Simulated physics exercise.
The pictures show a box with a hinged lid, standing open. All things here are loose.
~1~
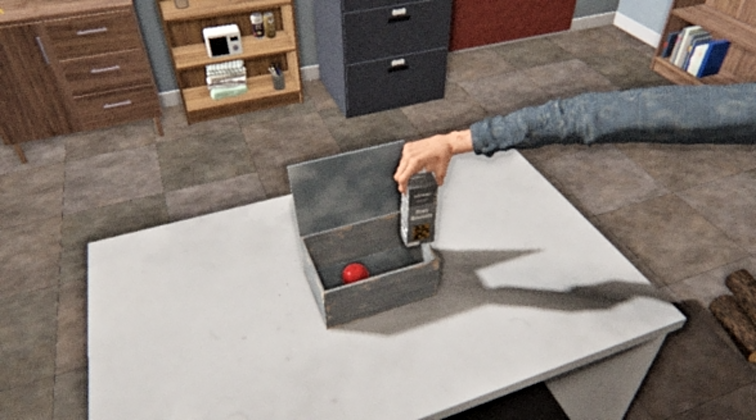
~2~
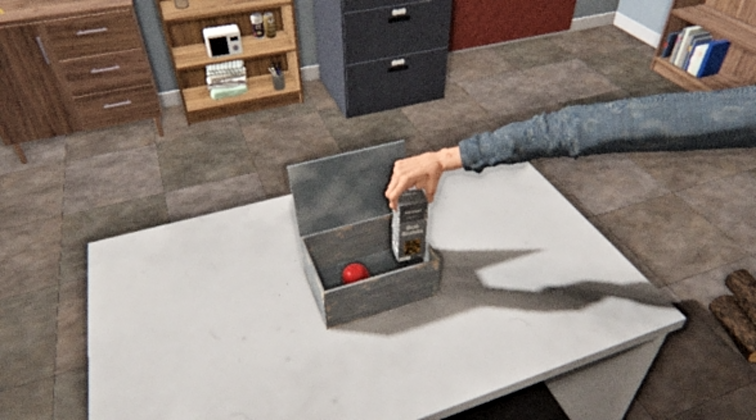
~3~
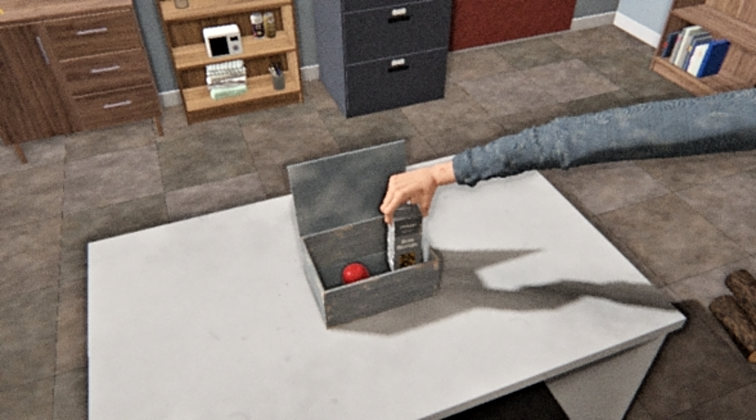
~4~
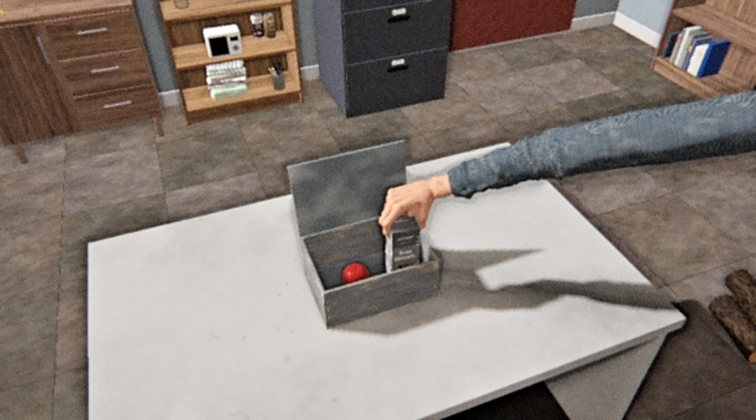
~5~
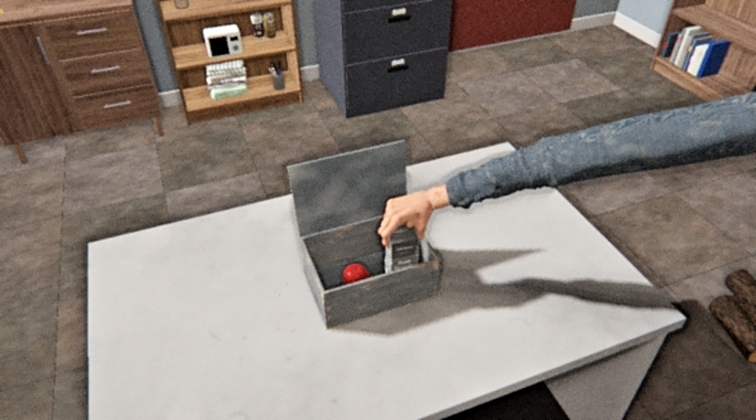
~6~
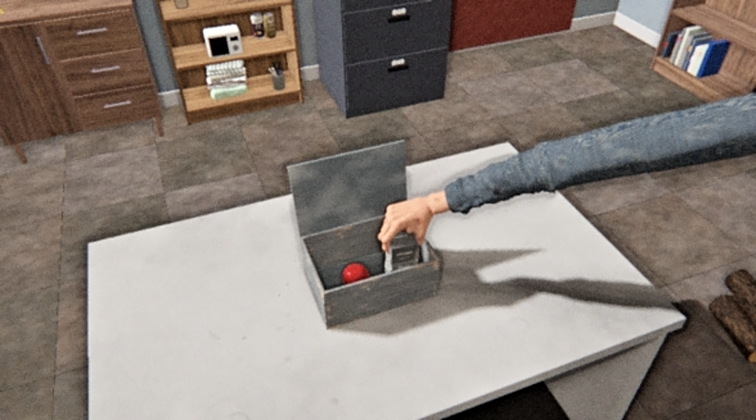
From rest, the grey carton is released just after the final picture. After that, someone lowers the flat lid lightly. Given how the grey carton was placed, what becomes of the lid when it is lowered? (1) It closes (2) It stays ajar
It stays ajar.
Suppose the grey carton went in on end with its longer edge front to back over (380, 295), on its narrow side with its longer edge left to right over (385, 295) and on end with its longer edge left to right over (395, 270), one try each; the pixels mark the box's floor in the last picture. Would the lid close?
The lid stays partly open the first time, goes all the way down the second time and stays partly open the third time.
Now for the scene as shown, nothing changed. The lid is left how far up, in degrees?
Near 25°.
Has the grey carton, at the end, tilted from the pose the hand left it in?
Once everything settles, the grey carton keeps its original angle.
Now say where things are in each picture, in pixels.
Coming down; grey carton (419, 210), in the first picture.
Coming down; grey carton (410, 226), in the second picture.
Coming down; grey carton (405, 239), in the third picture.
Coming down; grey carton (402, 251), in the fourth picture.
Coming down; grey carton (402, 260), in the fifth picture.
In place under the hand; grey carton (402, 265), in the sixth picture.
Then, 1.20 s after the last picture, lid starting down.
Then, 1.60 s after the last picture, lid 57° above the rim.
Then, 1.80 s after the last picture, lid 35° above the rim.
At rest, lid 23° above the rim; both in place. Seen from the same camera at the end, grey carton near (402, 265).
